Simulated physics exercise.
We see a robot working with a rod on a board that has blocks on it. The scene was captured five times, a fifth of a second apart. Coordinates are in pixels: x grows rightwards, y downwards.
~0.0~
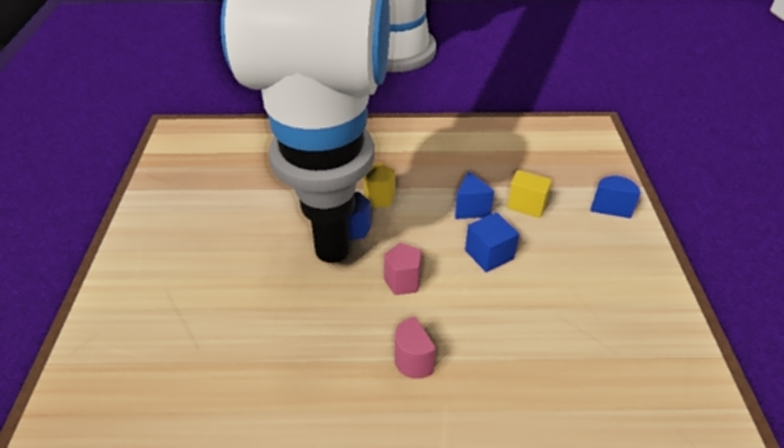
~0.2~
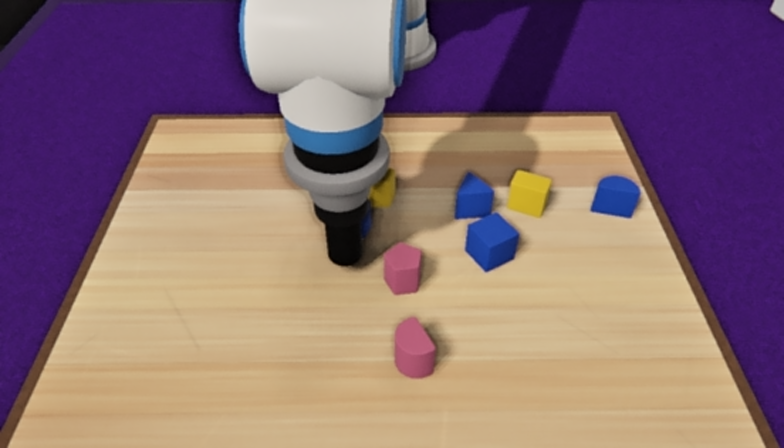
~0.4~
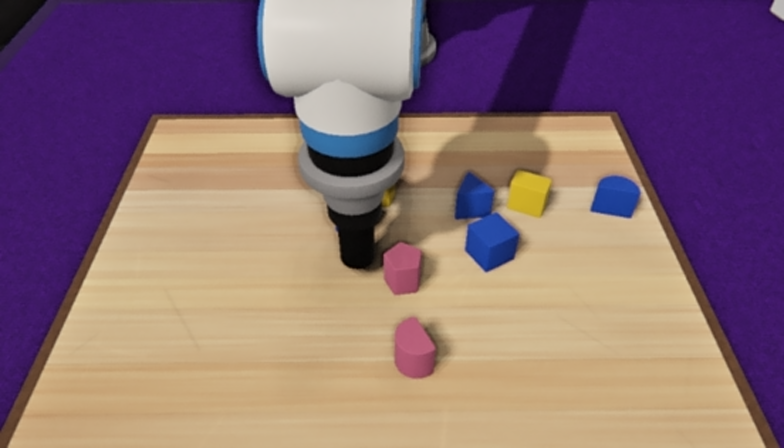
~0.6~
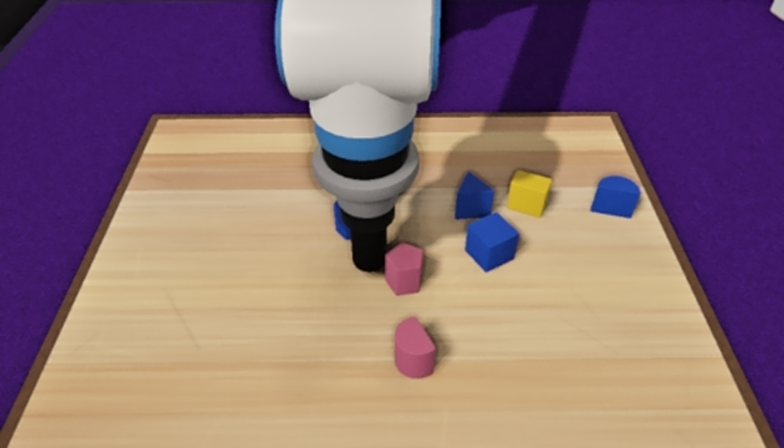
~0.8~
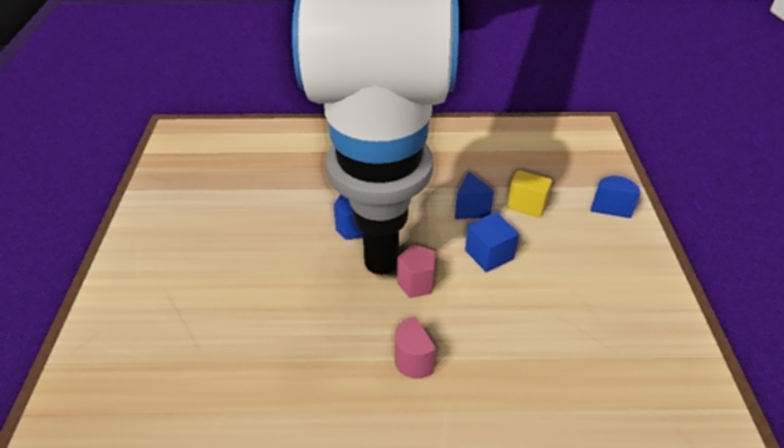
A white robot arm moved its black rod slowly to the right across a wooden board scattered with colored blocks, then nudged a pink five-sided block slightly to the right.
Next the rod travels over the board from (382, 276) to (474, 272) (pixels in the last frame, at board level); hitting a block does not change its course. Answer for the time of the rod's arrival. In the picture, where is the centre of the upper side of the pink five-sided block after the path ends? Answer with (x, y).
The pink five-sided block ends near (494, 271).
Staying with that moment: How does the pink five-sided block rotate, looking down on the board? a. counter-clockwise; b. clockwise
I choose b.
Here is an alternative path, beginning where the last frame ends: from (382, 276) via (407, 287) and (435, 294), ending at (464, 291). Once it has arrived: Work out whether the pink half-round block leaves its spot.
The pink half-round block does not move.
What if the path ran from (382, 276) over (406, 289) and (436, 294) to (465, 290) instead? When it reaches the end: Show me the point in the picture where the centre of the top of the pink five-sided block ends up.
At pixel (502, 259).
On the path given first. Halfway along, rod (430, 261); pink five-sided block (465, 263), turned 30° clockwise.
At the end, rod (476, 259); blue hexagonal block unmoved; pink five-sided block (494, 271), turned 105° clockwise; blue square (499, 226), turned 10° anticlockwise.
